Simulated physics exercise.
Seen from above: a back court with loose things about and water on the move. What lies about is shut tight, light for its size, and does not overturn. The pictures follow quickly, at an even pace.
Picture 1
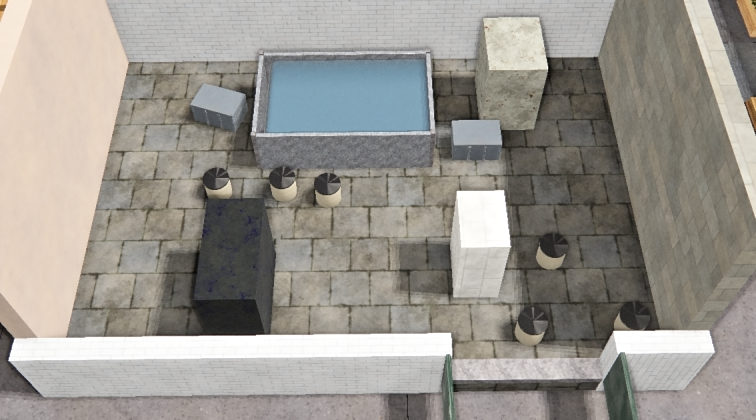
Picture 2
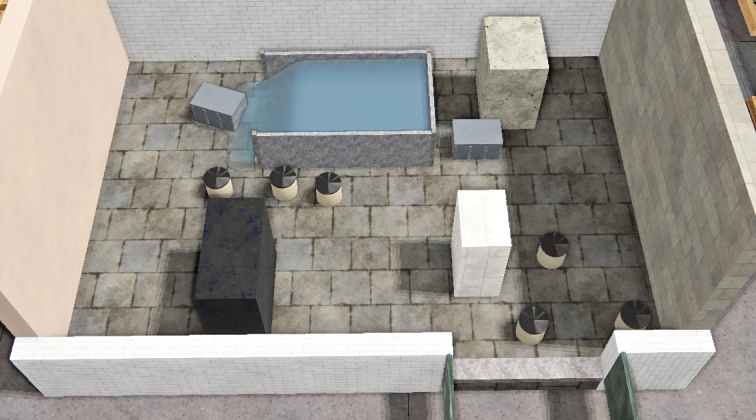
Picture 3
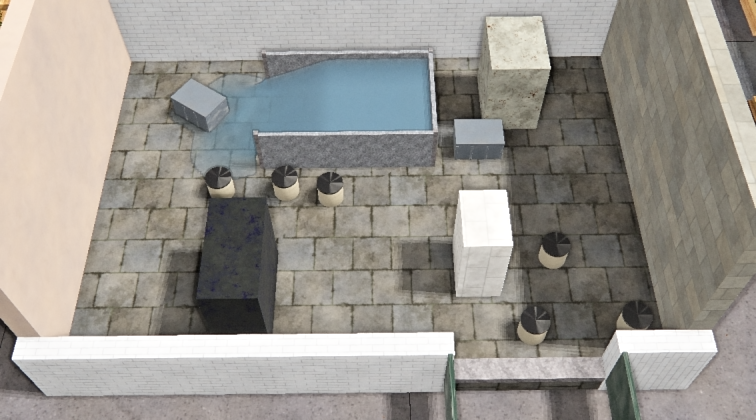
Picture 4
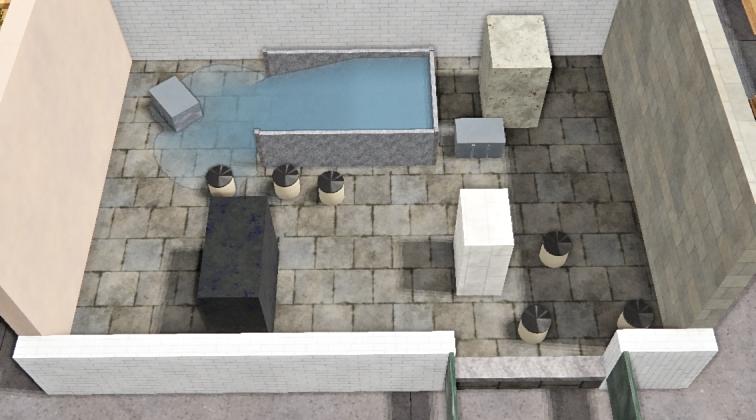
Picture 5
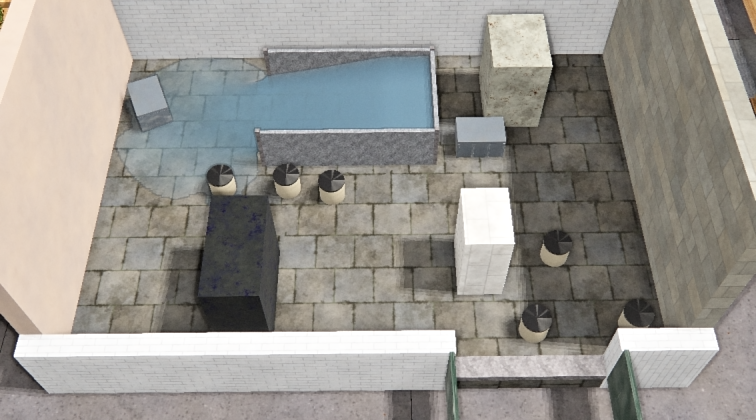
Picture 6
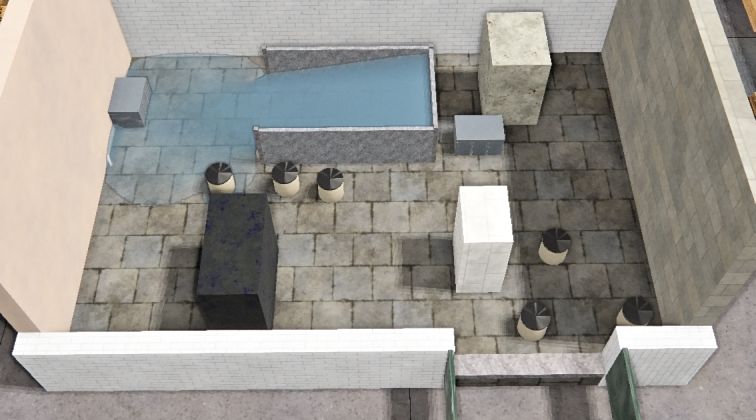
In a walled courtyard, water pours from a pool's open left side, pushing a grey crate left.
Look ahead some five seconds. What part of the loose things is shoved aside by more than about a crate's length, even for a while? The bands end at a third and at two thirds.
That comes to not even a third.
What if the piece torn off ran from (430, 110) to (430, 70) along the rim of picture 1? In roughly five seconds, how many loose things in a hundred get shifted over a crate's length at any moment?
I make it 50 per cent.
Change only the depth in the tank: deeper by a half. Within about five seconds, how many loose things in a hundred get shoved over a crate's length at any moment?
About 50 per cent.
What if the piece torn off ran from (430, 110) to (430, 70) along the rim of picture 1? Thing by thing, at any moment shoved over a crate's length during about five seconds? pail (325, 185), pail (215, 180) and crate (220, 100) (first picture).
In that order: Never so far, not that far, less than that.
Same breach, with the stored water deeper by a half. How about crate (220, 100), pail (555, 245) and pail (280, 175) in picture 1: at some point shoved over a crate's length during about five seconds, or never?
As listed: Swept aside, short of that, pushed that far.
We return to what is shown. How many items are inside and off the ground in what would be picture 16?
I count 1.
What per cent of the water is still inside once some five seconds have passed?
I make it 100 per cent.
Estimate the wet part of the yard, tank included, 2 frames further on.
About 25 per cent.
A moment on, 1 of 8 are well off their spots; 1 afloat.
Next, 1 of 8 are well off their spots; 1 afloat.
Later, 1 of 8 are well off their spots; 1 afloat.
In the end, 2 of 8 are well off their spots, and 2 have been at some point; 1 afloat.
